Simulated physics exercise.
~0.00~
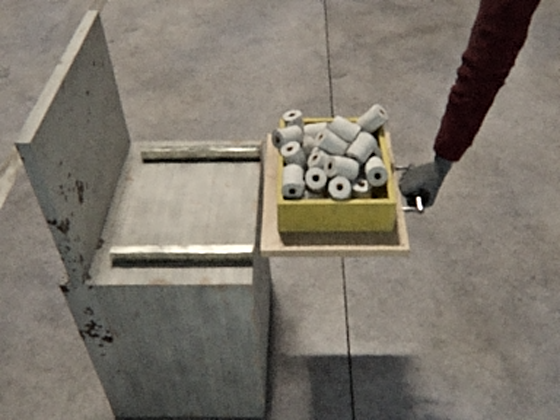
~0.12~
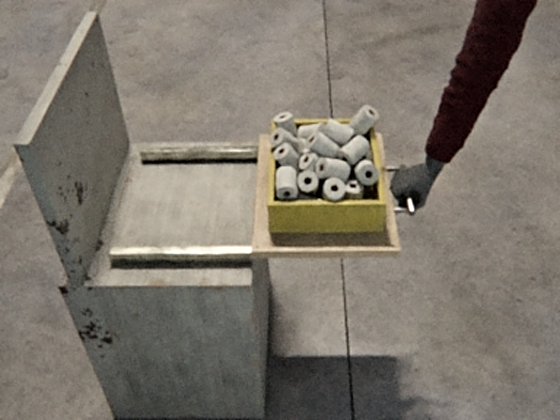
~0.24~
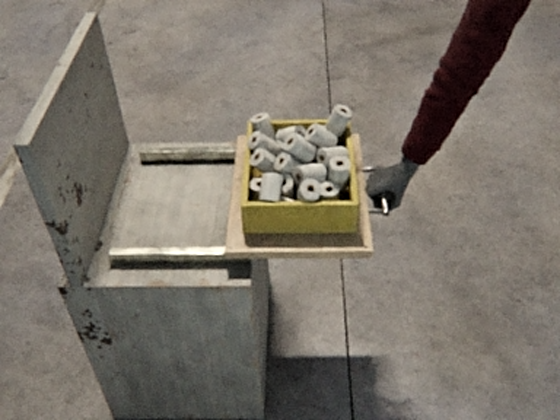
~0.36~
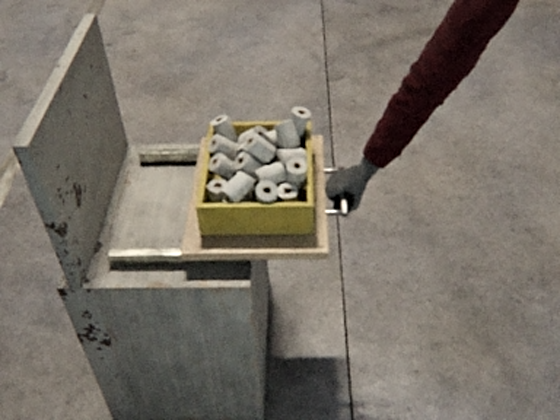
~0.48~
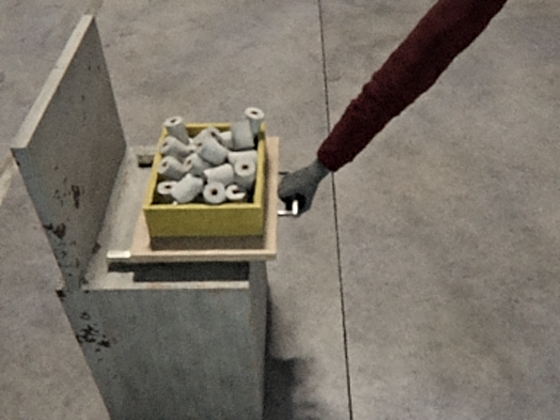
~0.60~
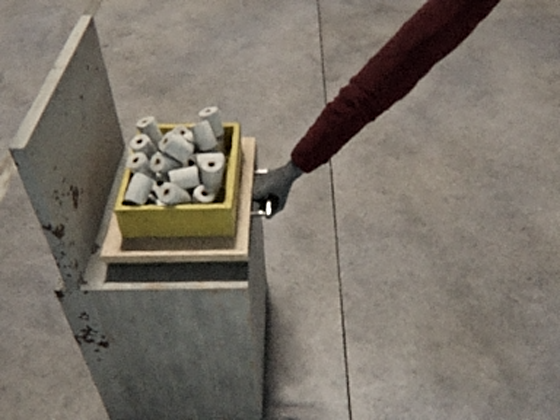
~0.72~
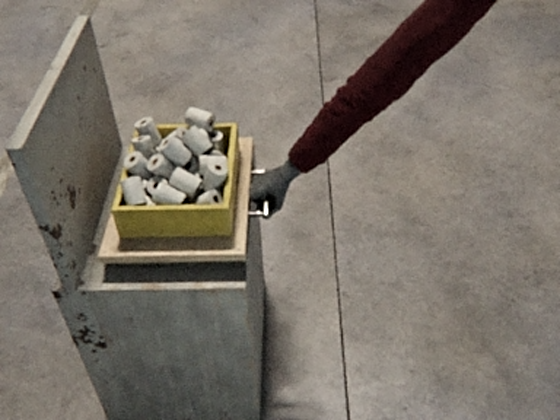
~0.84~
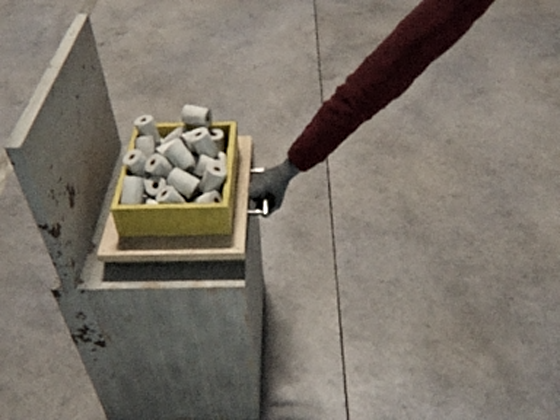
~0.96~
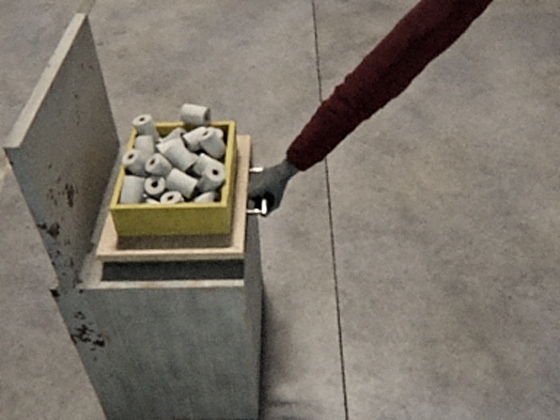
A yellow crate heaped with small paper rolls rode left on a sliding shelf as a gloved hand pushed it fully over a grey stand with a tall back panel, where it stopped with the rolls jostled but still inside.
